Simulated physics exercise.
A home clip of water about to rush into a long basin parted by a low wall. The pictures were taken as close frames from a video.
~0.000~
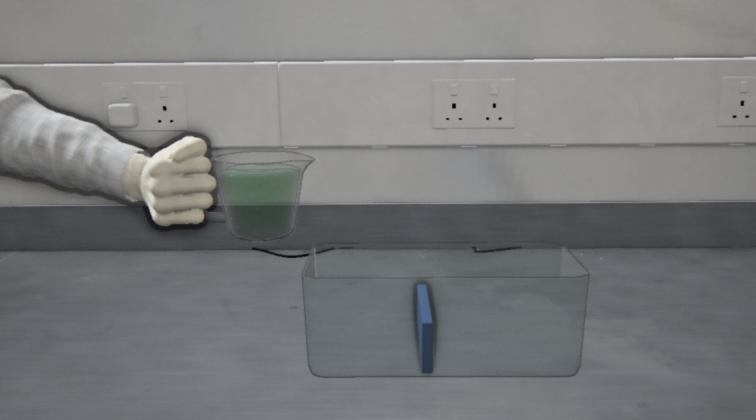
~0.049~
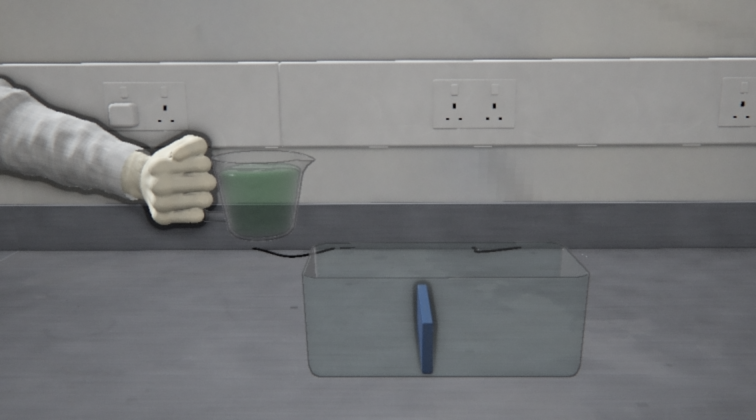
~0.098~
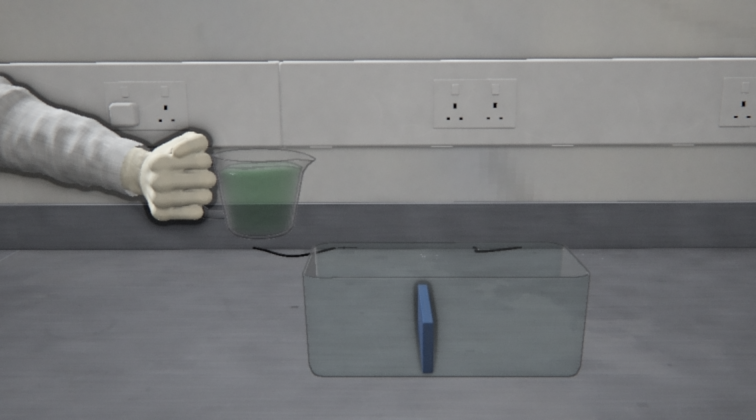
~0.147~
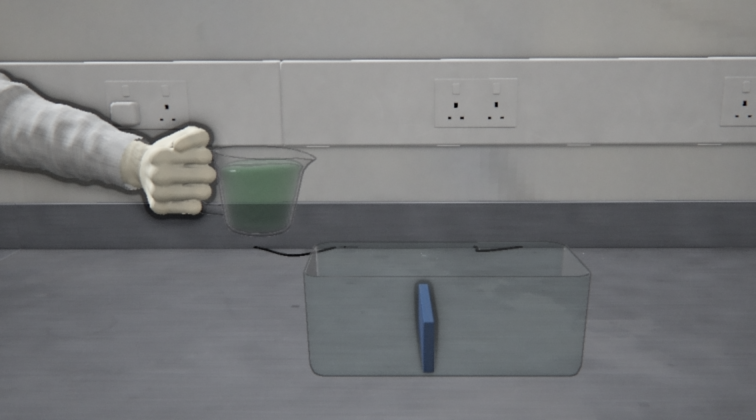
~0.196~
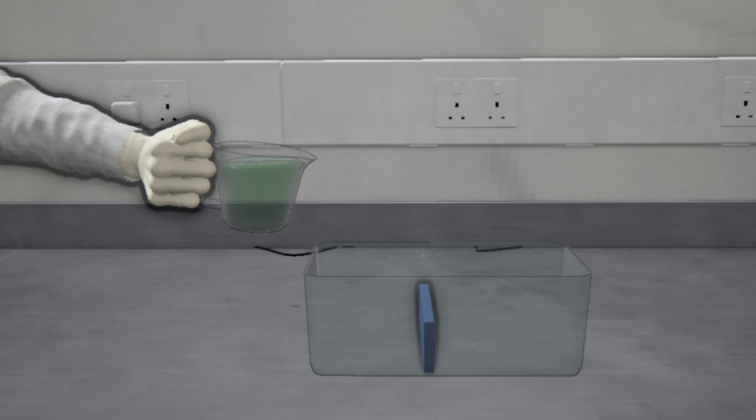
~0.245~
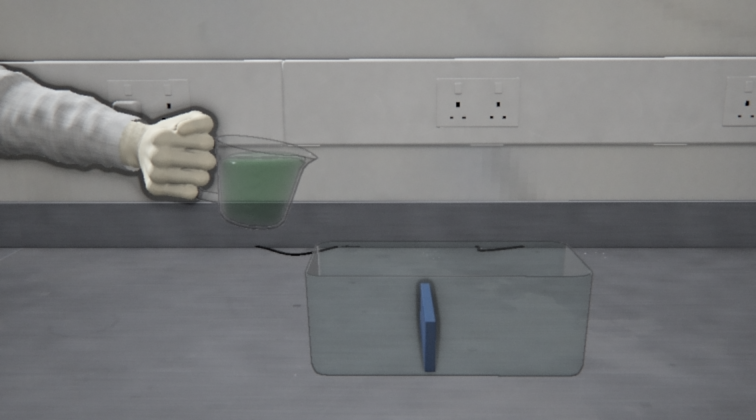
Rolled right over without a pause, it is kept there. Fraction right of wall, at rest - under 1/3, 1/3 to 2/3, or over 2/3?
Once it settles, the part right of the wall is below a third, I'd say.
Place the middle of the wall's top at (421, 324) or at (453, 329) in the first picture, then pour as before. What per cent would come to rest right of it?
Respectively 10 and 15 per cent, approximately.
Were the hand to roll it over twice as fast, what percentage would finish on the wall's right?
Something like 5 in a hundred.
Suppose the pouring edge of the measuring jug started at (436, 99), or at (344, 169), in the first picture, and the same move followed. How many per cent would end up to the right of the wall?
It comes out at around 95 percent and then around 20 percent.
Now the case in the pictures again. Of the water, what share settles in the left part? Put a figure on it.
That share comes out near 95 percent.
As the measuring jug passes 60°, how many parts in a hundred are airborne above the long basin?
Near 20 in a hundred.
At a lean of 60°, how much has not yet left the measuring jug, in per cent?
75 per cent, approximately.
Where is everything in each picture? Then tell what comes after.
In the first picture, it leans 0°; its right rim is at (315, 159); the water meets the walls at (220, 169) and (302, 169); the long basin's rim runs from (308, 261) to (575, 260); the wall's top is at (425, 304).
In the second picture, it leans 0°; its right rim is at (315, 159); the water meets the walls at (220, 169) and (303, 168).
In the third picture, it leans 2°; its right rim is at (316, 158); the water meets the walls at (220, 167) and (303, 166).
In the fourth picture, it leans 4°; its right rim is at (317, 158); the water meets the walls at (221, 165) and (304, 163).
In the fifth picture, it leans 7°; its right rim is at (317, 157); the water meets the walls at (221, 161) and (305, 161).
In the sixth picture, it leans 11°; its right rim is at (318, 157); the water meets the walls at (222, 157) and (307, 157).
A moment on, the measuring jug is tipped part way and 75 per cent is still to pour, 5 is left of the wall and 0 right of it.
Next, the measuring jug is tipped on its side and 20 per cent is still to pour, 52 is left of the wall and 1 right of it.
Then the measuring jug is tipped on its side and 1 per cent is still to pour, 92 is left of the wall and 2 right of it.
Later the measuring jug is tipped on its side and 0 per cent is still to pour, 95 is left of the wall and 2 right of it.
At rest 95 per cent lies left of the wall, 2 right of it and 2 outside.
